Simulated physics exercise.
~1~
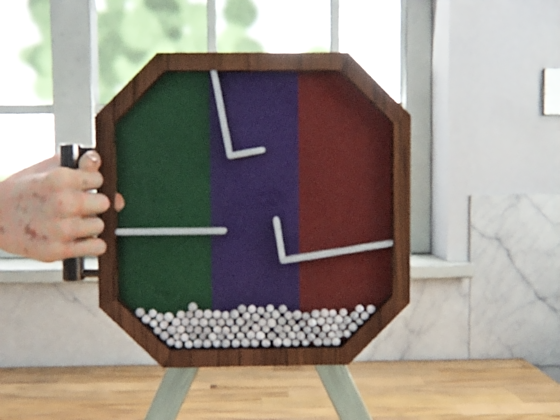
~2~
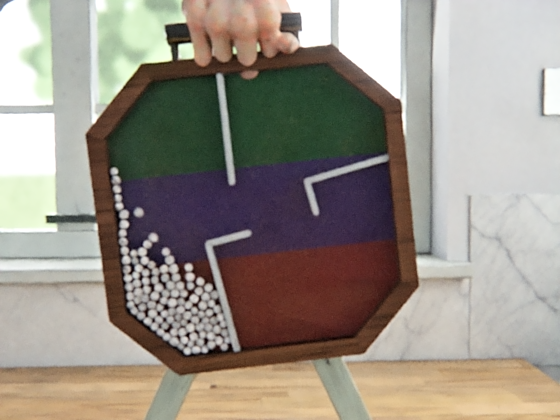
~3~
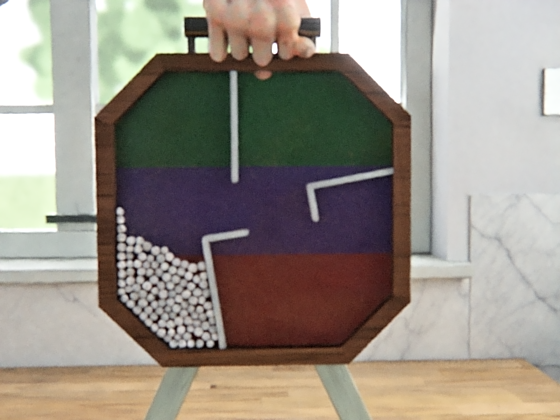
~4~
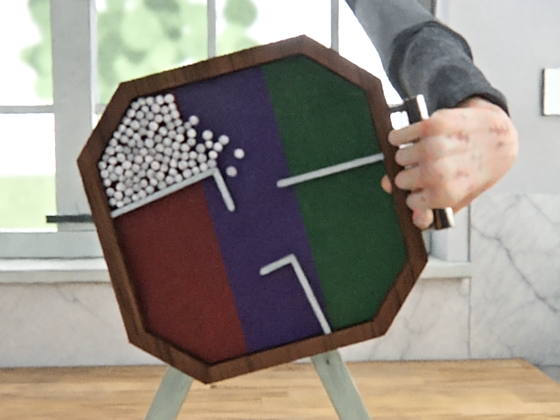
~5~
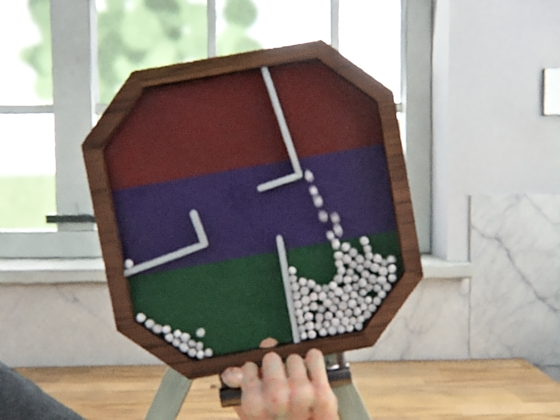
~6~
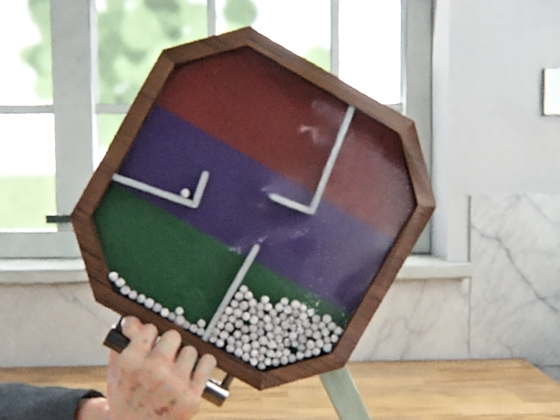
On a wooden counter before a bright window and a marble wall, an upright eight-sided box on pale legs is seen from the front. Its dark wooden rim surrounds green, purple and red strips, left to right, with white bars inside and small white balls heaped along the bottom. A hand on the handle turns the box clockwise until green is on top and the balls gather at lower left. The turning continues clockwise, carrying them to the upper left, then spilling them to the lower right. Finally the box tilts further, leaving the balls along the bottom in green, most right of a bar.
